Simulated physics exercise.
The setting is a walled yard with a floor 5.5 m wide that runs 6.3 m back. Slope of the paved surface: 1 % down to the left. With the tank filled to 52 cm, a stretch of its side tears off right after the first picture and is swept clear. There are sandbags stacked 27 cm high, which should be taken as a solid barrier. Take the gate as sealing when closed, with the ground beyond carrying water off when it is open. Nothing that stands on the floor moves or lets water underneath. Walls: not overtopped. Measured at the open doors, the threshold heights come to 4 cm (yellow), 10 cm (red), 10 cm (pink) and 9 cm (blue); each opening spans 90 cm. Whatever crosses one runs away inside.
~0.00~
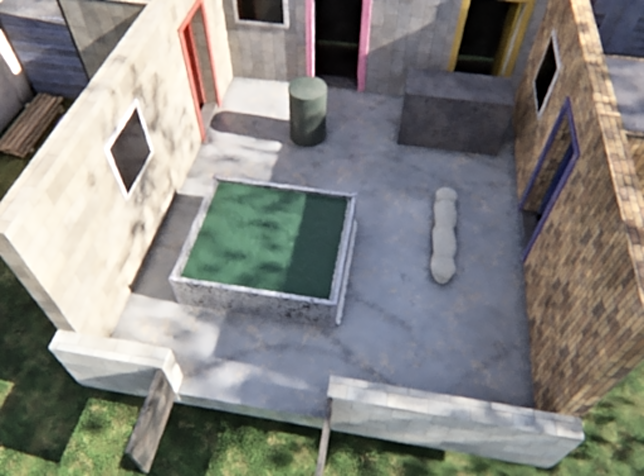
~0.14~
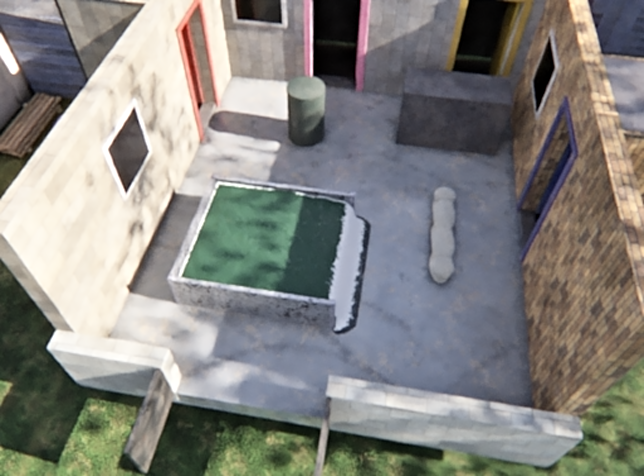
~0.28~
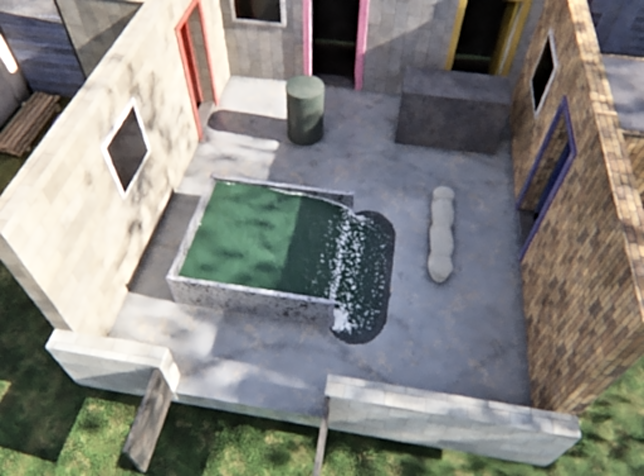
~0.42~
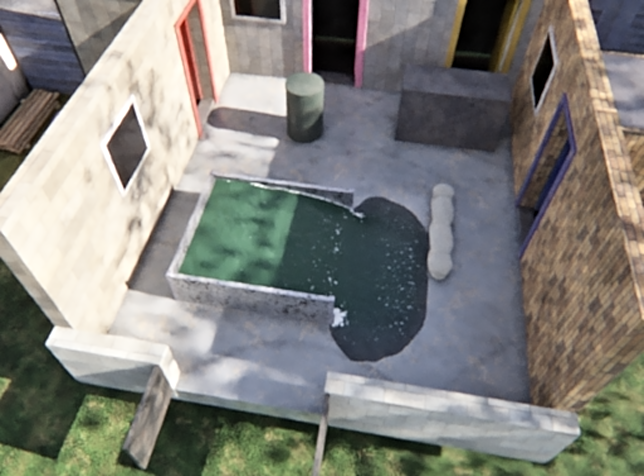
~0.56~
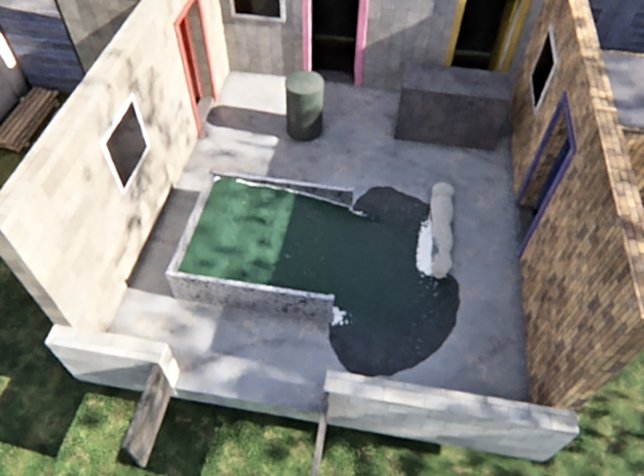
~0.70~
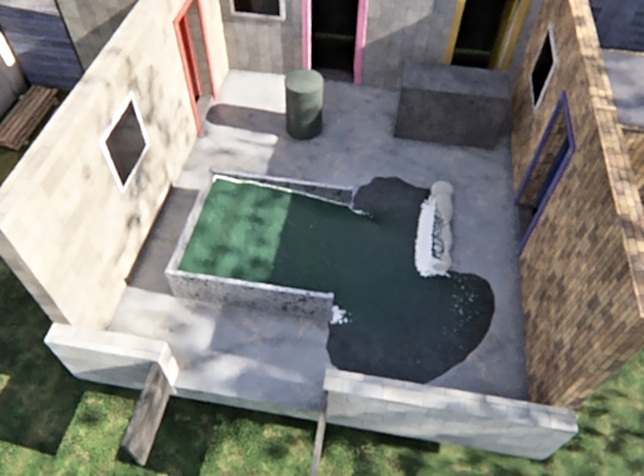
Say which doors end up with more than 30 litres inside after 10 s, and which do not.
My prediction: At the yellow door the amount let in will fall short of the limit; at the red door the amount let in will fall short of the limit; at the pink door the amount let in will fall short of the limit; at the blue door the amount let in will fall short of the limit.
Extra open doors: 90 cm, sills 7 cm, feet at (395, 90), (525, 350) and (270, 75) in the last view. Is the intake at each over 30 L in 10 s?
Check each in turn: The first fails, the second succeeds, the third fails.
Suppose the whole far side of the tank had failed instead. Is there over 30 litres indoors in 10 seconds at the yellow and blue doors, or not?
Compared with the limit, yellow is higher and blue is lower.
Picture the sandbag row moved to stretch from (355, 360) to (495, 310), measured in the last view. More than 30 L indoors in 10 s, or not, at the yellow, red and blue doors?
Then: Yellow over, red not over, blue over.
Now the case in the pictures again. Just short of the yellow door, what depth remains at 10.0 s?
About 3.0 cm.
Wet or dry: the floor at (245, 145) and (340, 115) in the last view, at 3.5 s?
I'd call them spared and then drenched.
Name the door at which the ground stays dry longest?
The red door.
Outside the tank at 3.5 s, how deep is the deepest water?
It tops out at some 22 cm.
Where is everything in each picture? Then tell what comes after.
The first picture shows still water, 52 cm deep, in the tank at (270, 238).
In the second picture, water pours out at (341, 261) and has run 1.0 m, to (342, 328); typically 10 cm deep outside, 52 cm at the tank's back.
In the third picture, the front is at (358, 337), 1.2 m from the gap at (339, 262); 1.3 m2 of floor is under water; 52 cm left at the back of the tank.
In the fourth picture, the front is at (388, 348), 1.5 m from the gap at (339, 261); 2.7 m2 of floor is under water; 52 cm left at the back of the tank.
In the fifth picture, the front is at (428, 211), 1.8 m from the gap at (339, 259); 3.5 m2 of floor is under water; 52 cm left at the back of the tank.
In the sixth picture, water pours out at (338, 258) and has run 2.2 m, to (483, 324); typically 7 cm deep outside, 51 cm at the tank's back.
After 1.4 s water covers 25 % of the floor and is deepest (34 cm) near (424, 255); yellow door not reached, red door not reached, pink door not reached, blue door not reached.
After 2.2 s water covers 35 % of the floor and is deepest (38 cm) near (518, 396); yellow door not reached, red door not reached, pink door not reached, blue door 4 cm at the sill, 0 L in.
After 3.5 s water covers 55 % of the floor and is deepest (22 cm) near (489, 420); yellow door not reached, red door not reached, pink door 7 cm at the sill, 0 L in, blue door 5 cm at the sill, 0 L in.
After 6.0 s water covers 85 % of the floor and is deepest (14 cm) near (452, 152); yellow door 5 cm at the sill, 3 L in, red door 5 cm at the sill, 0 L in, pink door 9 cm at the sill, 2 L in, blue door 8 cm at the sill, 0 L in.
After 10.0 s water covers 95 % of the floor and is deepest (11 cm) near (133, 275); yellow door 3 cm at the sill, 8 L in, red door 10 cm at the sill, 2 L in, pink door 5 cm at the sill, 3 L in, blue door 4 cm at the sill, 1 L in.
